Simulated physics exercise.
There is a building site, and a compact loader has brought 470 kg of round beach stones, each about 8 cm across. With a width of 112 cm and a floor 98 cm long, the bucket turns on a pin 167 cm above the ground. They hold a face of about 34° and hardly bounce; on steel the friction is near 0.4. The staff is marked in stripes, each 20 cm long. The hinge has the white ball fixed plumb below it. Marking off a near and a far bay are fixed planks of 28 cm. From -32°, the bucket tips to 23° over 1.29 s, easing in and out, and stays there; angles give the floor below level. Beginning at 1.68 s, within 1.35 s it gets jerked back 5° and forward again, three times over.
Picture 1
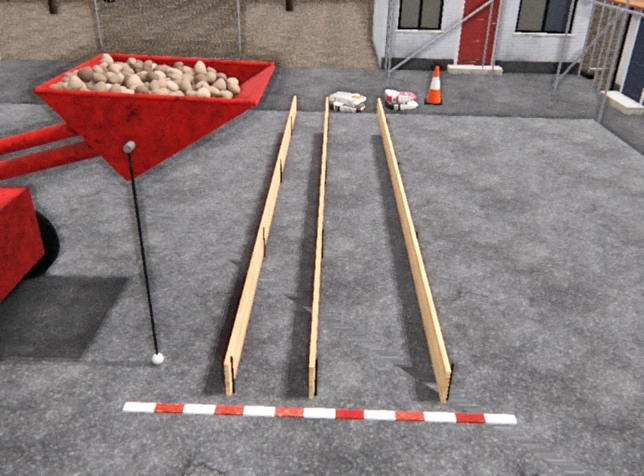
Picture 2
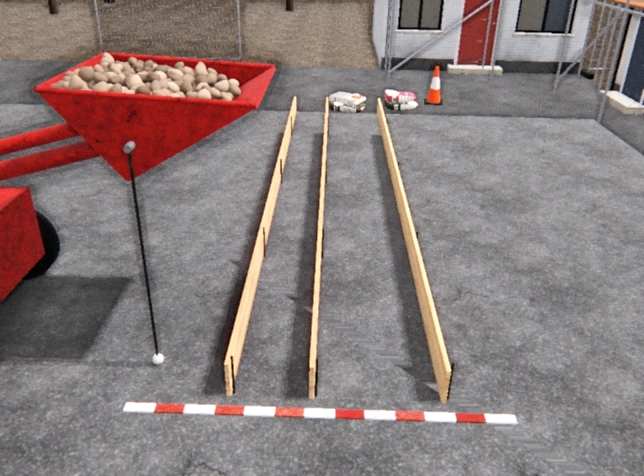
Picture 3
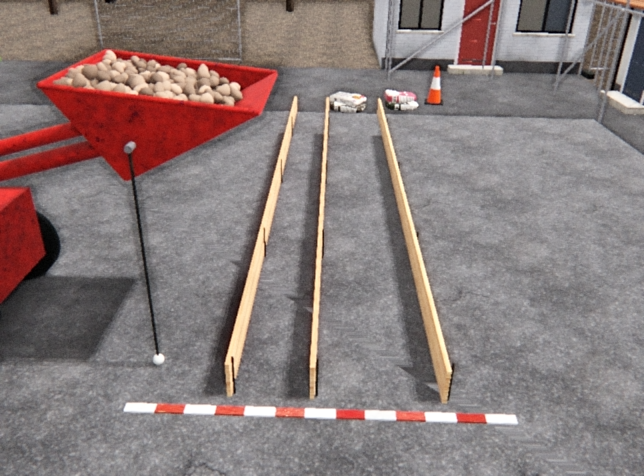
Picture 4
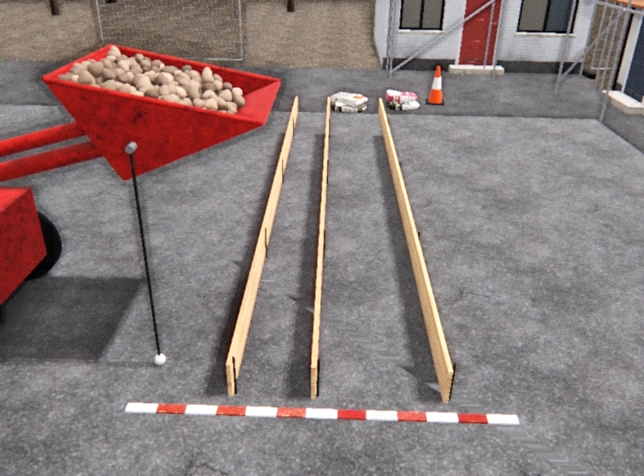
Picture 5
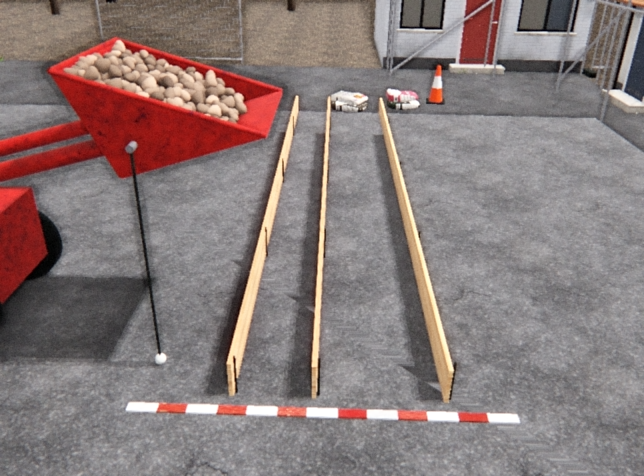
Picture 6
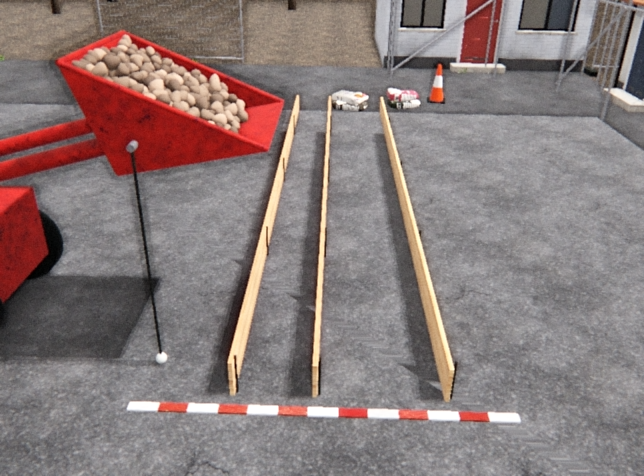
The clip opens on a red loader bucket heaped with round stones at the left of a grey yard, beside three long wooden boards and a red-and-white striped bar. The bucket steadily tilts, its right-hand lip lowering and its back rising, while the stones stay heaped inside.
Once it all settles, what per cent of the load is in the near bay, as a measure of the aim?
Roughly 25 per cent is there once it settles.
A little later the floor is at 15°; 100 % in the bucket; the foremost stones are at (249, 161).
Then the floor is at 23°; 81 % in the bucket, 18 % in the near bay; the foremost stones are at (312, 236).
Later still the floor is at 23°; 0 % in the bucket, 25 % in the near bay, 75 % in the far bay; the foremost stones are at (420, 305).
In the end the floor is at 23°; 0 % in the bucket, 25 % in the near bay, 75 % in the far bay; the foremost stones are at (422, 312).
